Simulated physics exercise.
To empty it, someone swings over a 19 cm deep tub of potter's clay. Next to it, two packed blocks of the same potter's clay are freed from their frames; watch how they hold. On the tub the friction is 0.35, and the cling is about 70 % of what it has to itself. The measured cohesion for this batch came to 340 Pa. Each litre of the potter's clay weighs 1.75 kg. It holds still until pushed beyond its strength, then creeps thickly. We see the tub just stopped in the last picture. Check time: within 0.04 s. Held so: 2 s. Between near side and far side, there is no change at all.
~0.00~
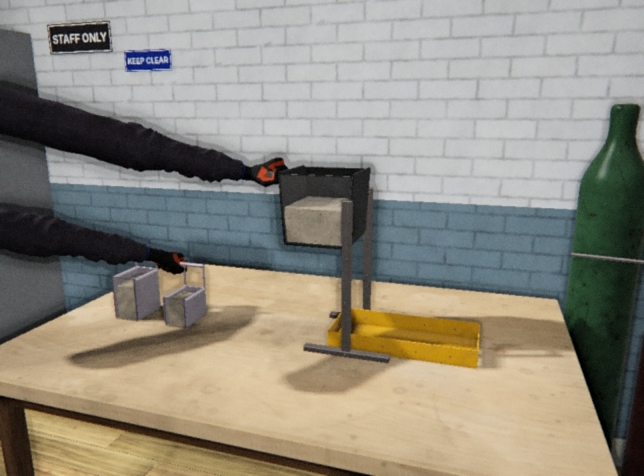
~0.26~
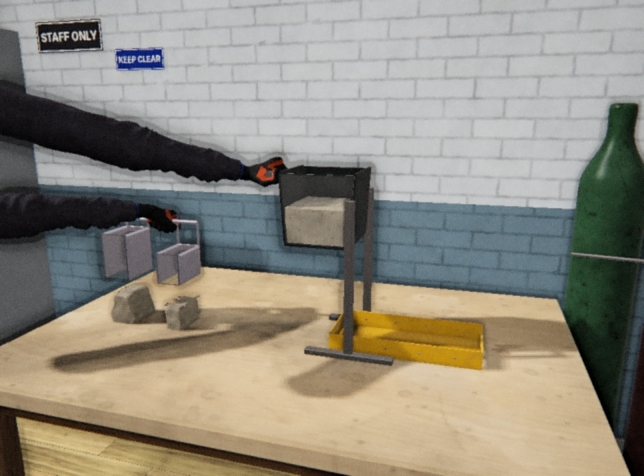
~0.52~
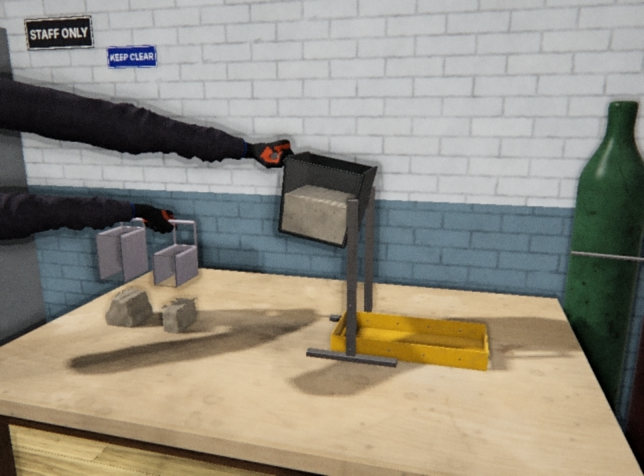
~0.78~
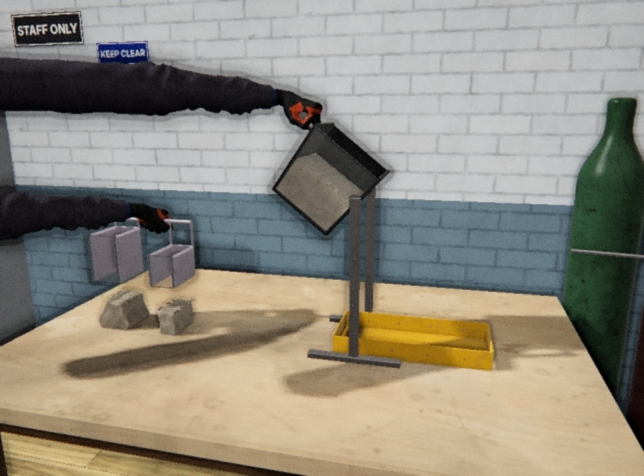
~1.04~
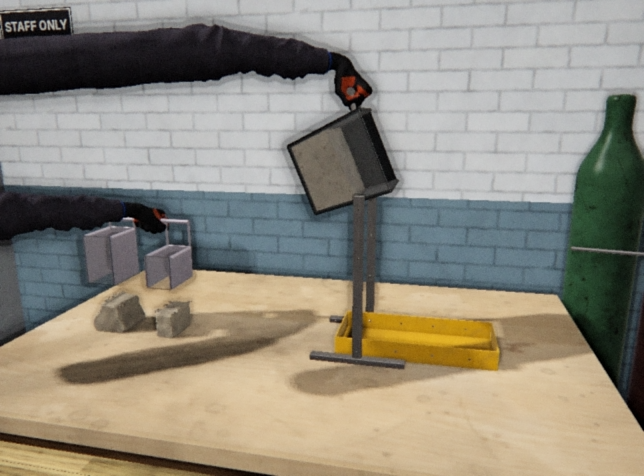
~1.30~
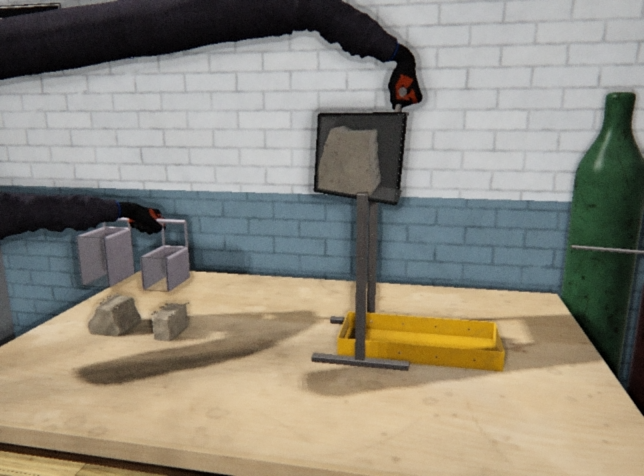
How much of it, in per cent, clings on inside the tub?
I would say close to 71 percent.
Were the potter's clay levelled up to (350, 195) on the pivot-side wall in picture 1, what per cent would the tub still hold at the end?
Around 45 per cent.
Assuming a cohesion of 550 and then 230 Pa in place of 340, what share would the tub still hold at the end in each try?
Respectively, close to 65 % and close to 60 %.
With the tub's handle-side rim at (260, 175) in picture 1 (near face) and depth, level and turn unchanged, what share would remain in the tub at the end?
About 55 per cent.
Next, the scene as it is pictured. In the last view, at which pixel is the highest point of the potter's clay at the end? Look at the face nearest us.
I'd say it peaks at roughly (335, 162) in the last picture.
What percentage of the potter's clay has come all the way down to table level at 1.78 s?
Near 0 per cent has got down by that time.
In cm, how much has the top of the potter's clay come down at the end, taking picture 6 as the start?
7 cm.
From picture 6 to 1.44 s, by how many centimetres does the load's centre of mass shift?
Close to 4 centimetres.
After 1.44 s, the tub is at 94 degrees and holds 100 %.
After 1.61 s, the tub is at 94 degrees and holds 83 %.
After 1.78 s, the tub is at 94 degrees and holds 71 %.
After 1.95 s, the tub is at 94 degrees and holds 71 %.
After 3.30 s, the tub is at 94 degrees and holds 71 %.
